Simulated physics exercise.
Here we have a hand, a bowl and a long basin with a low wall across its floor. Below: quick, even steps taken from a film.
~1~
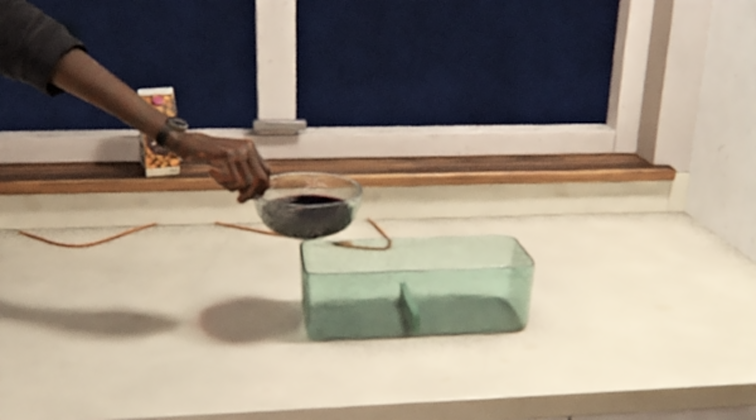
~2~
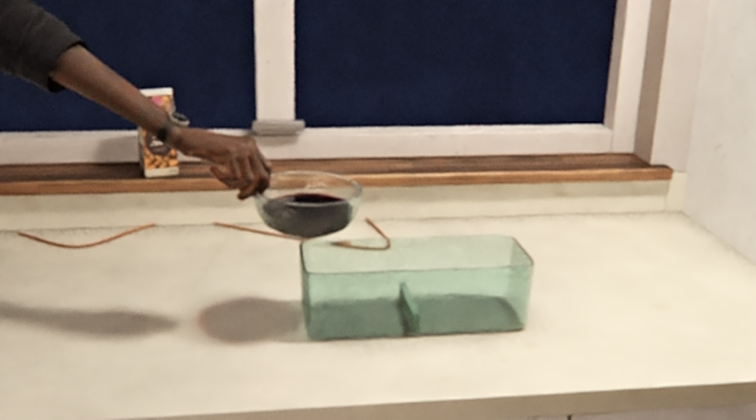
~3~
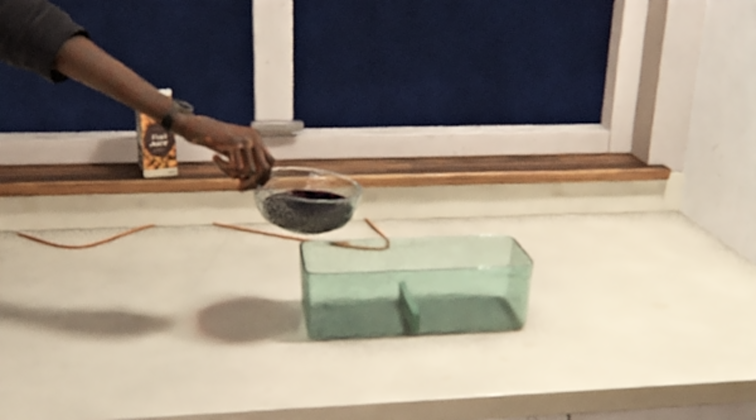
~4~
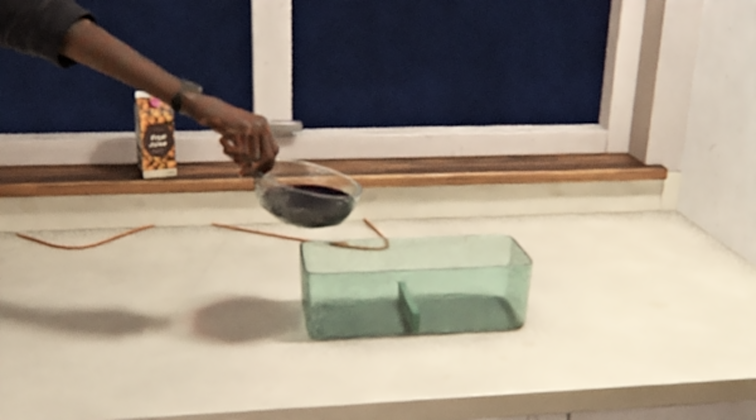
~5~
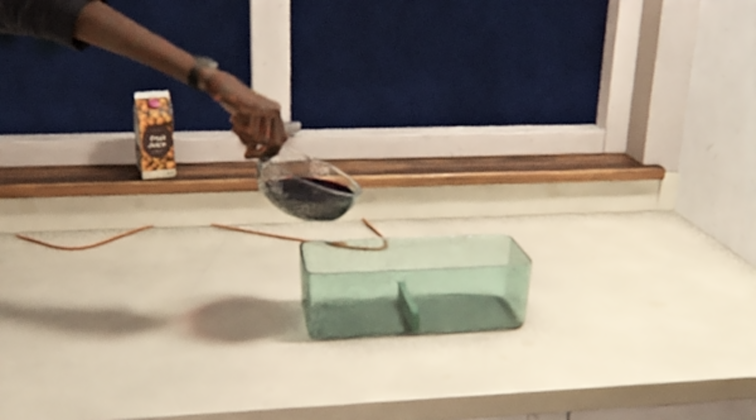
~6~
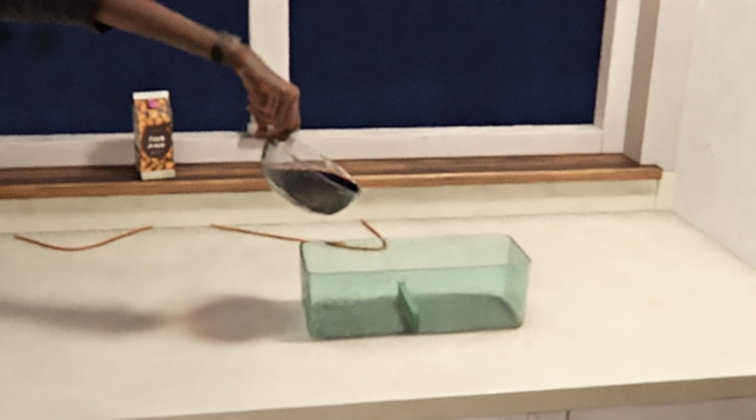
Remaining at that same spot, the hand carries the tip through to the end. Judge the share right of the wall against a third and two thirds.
Greater than two thirds.
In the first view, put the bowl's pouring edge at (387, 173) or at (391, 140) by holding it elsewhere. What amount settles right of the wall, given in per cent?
Start one gives some 85 %, start two some 80 %.
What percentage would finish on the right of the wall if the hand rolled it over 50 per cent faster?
About 70 %.
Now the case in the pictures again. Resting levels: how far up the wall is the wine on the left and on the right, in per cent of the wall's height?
Left of the wall 10 %, right of the wall 50 %.
A moment on, the bowl is tipped on its side and 28 per cent is still to pour, 10 is left of the wall and 1 right of it.
Next, the bowl is tipped on its side and 1 per cent is still to pour, 14 is left of the wall and 74 right of it.
Then the bowl is tipped on its side and 0 per cent is still to pour, 20 is left of the wall and 78 right of it.
Later the bowl is tipped on its side and 0 per cent is still to pour, 21 is left of the wall and 78 right of it.
Finally, 21 per cent lies left of the wall, 78 right of it and 2 outside.
